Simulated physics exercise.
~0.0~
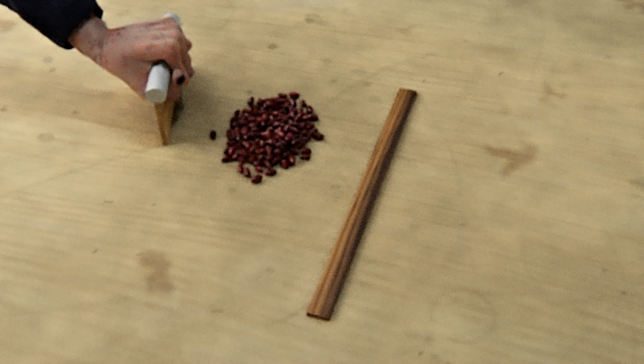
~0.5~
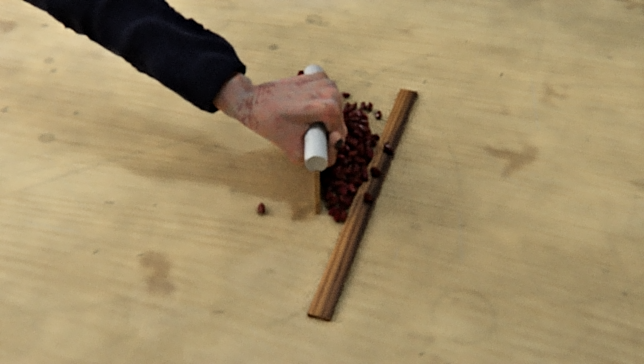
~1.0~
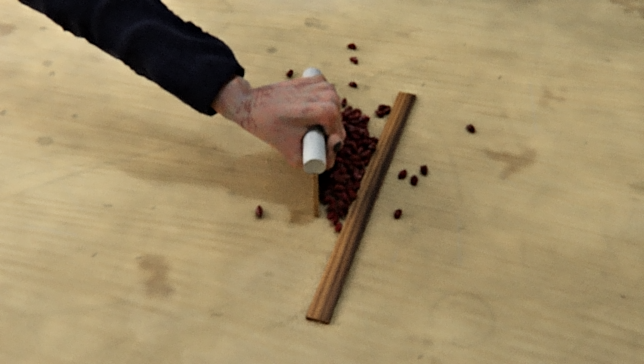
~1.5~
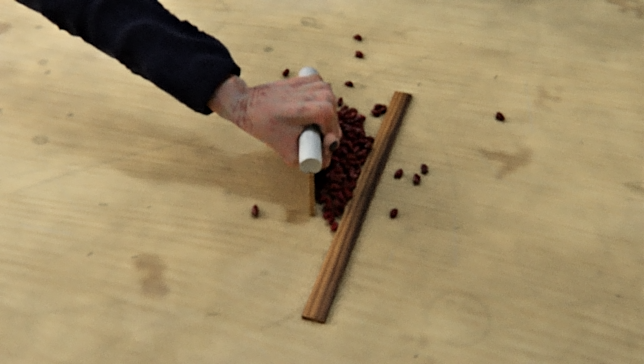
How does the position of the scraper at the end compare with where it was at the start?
It starts near the upper left, to the left of the bean pile, and ends farther right and somewhat lower, just short of the wooden strip with the beans packed between them.
